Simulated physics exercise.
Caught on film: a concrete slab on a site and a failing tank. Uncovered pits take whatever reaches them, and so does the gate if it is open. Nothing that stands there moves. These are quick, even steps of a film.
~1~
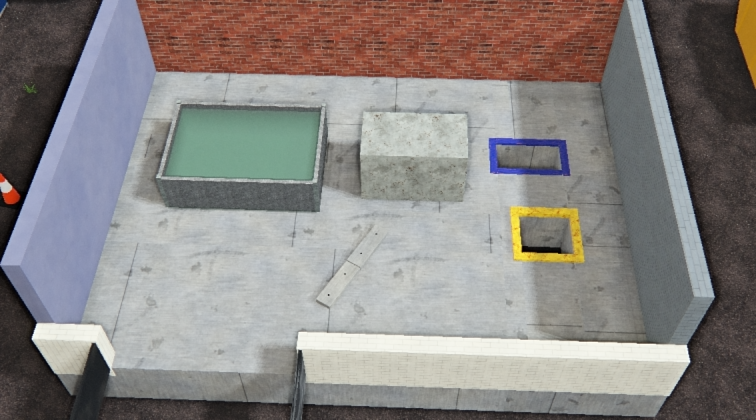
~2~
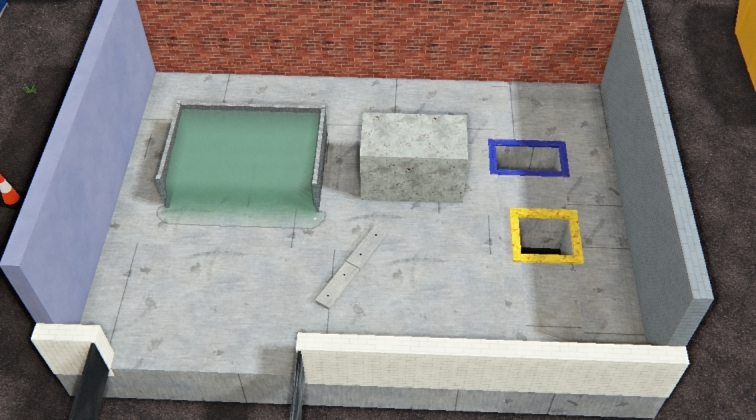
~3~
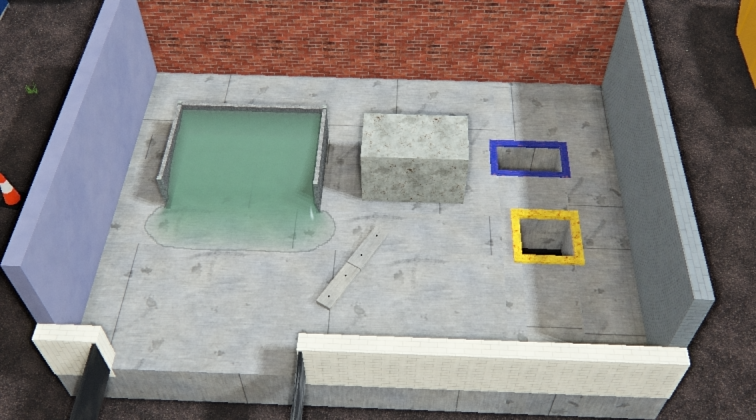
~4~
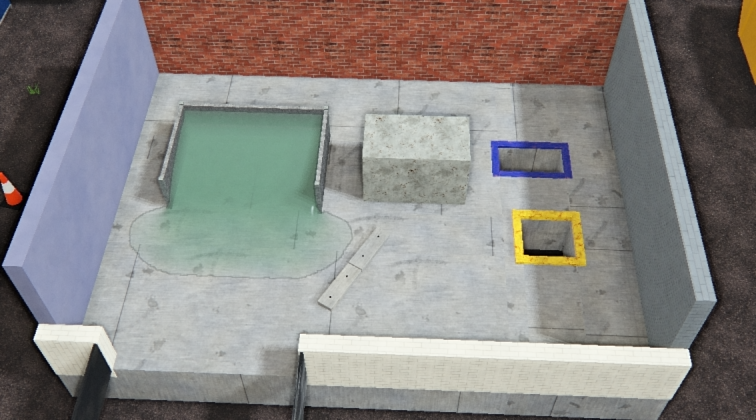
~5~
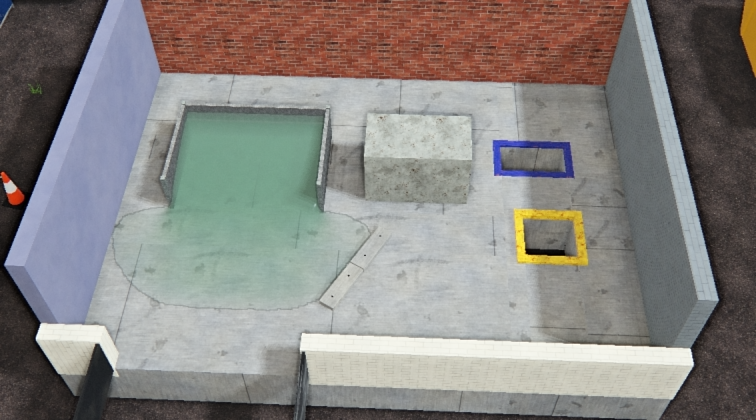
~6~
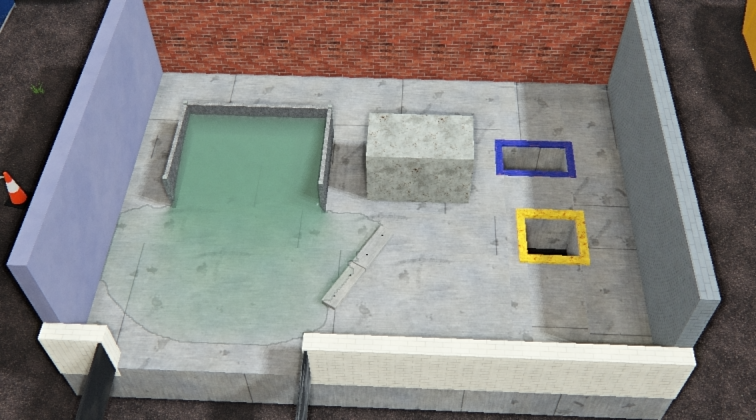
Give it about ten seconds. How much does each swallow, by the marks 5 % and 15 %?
In the end: The gate takes above 15 %; the yellow pit takes not even 5 %; the blue pit takes not even 5 %.
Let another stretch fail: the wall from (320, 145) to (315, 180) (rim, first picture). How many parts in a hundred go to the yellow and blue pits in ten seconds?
Parts in a hundred: Yellow 6, blue 8.
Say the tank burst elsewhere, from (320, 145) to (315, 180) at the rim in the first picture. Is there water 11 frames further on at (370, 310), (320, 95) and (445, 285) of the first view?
In turn: Covered, wet, wet.
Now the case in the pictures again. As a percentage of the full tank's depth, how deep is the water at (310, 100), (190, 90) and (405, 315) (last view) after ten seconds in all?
About 0, 6 and 2 per cent.
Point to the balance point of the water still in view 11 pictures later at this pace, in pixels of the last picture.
At about (242, 243).
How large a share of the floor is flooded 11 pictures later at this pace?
About 30 per cent.
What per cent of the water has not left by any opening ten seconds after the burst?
Roughly 30 per cent.
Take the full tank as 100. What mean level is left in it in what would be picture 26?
Roughly 14 per cent.
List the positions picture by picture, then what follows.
In the first picture, the water tank at (245, 144) is whole and still.
In the second picture, the front is at (162, 209), out from the gap at (241, 200).
In the third picture, the front is at (151, 225), out from the gap at (242, 202).
In the fourth picture, the front is at (138, 237), out from the gap at (244, 203).
In the fifth picture, water pours out at (246, 202) and has run to (121, 259).
In the sixth picture, water pours out at (248, 202) and has run to (147, 322).
A moment on, water covers 25 % of the floor; the gate 9 %, the yellow pit 0 %, the blue pit 0 %.
Next, water covers 30 % of the floor; the gate 27 %, the yellow pit 0 %, the blue pit 0 %.
Then, water covers 35 % of the floor; the gate 47 %, the yellow pit 0 %, the blue pit 0 %.
Later, water covers 50 % of the floor; the gate 61 %, the yellow pit 0 %, the blue pit 0 %.
In the end, water covers 60 % of the floor; the gate 69 %, the yellow pit 0 %, the blue pit 0 %.
